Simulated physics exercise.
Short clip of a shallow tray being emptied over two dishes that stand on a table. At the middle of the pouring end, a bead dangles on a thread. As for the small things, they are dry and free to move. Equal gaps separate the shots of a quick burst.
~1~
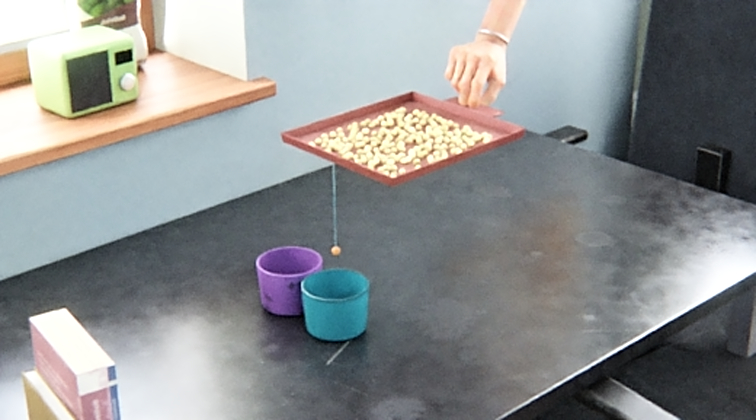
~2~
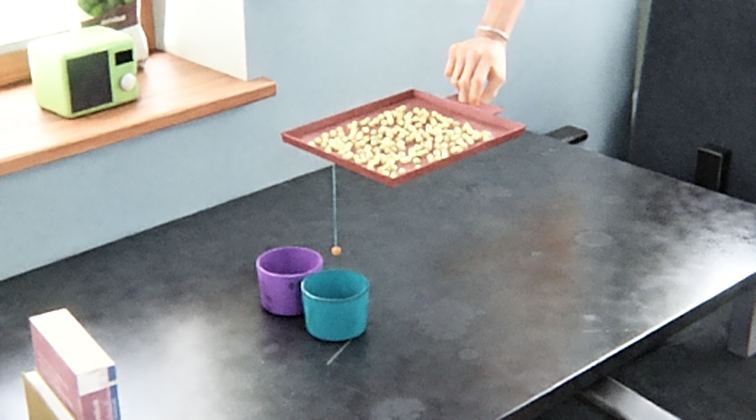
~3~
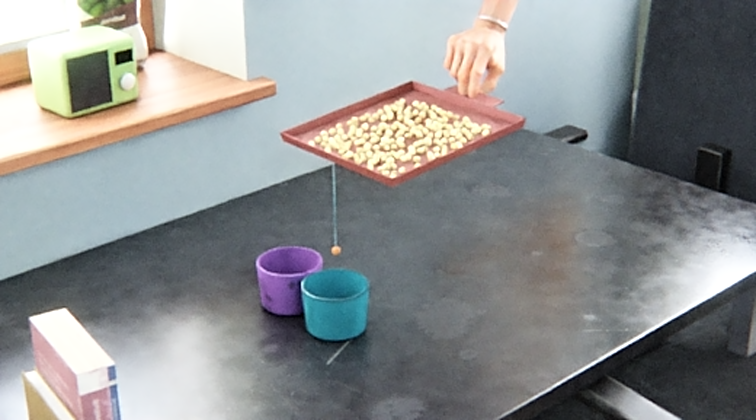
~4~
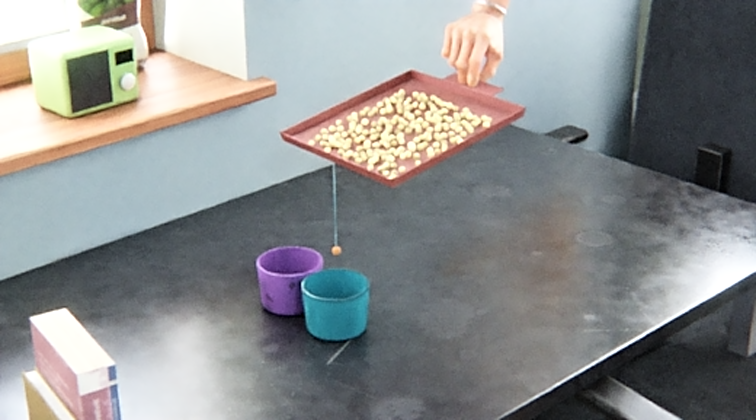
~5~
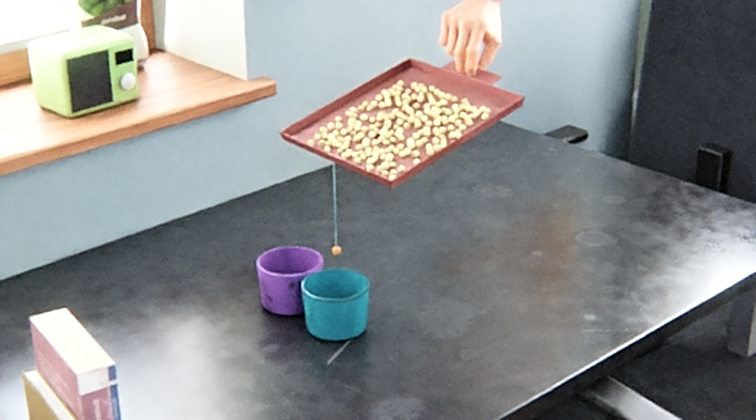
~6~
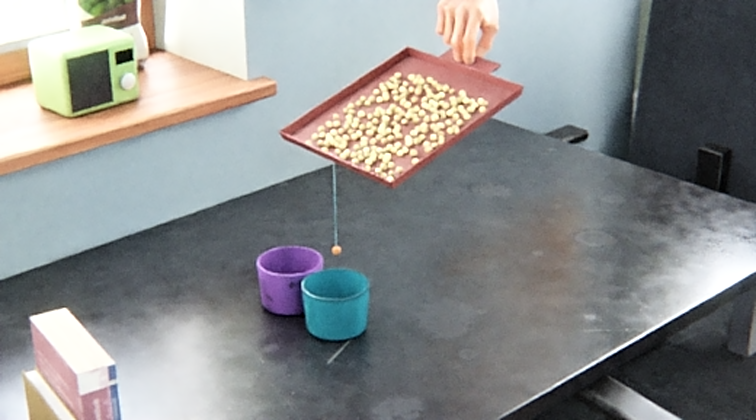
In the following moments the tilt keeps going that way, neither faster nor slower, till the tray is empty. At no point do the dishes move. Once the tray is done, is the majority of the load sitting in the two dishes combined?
I'd say the dishes catch most of it, honestly.
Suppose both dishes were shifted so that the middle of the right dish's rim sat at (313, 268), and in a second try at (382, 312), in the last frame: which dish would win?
Well, first the one further right, then the one further left.
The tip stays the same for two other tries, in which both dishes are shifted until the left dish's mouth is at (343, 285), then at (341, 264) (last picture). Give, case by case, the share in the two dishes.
About 60 per cent, then about 30 per cent.
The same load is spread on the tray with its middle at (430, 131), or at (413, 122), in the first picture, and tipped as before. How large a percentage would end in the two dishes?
About 70 % and 70 %.
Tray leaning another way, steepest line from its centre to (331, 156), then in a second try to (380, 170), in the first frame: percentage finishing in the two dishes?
The first try yields 70 percent and the second 20 percent.
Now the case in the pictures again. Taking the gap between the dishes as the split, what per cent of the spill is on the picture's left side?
30 %, near enough.
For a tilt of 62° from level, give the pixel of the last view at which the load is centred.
(354, 149).
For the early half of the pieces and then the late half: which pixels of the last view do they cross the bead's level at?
(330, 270) first, (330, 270) later.
Just after the last frame, tray tipped steeply; almost all on the tray; just a few in the right dish; just a few outside both; just a few in the air.
A moment on, tray tipped past a quarter turn; roughly a quarter on the tray; roughly a quarter in the right dish; about a tenth in the left dish; about a tenth outside both; roughly half in the air.
Further on, tray tipped past a quarter turn; roughly half in the right dish; roughly a quarter in the left dish; roughly a quarter outside both.
When it is over, tray tipped past a quarter turn; roughly half in the right dish; roughly a quarter in the left dish; roughly a quarter outside both.
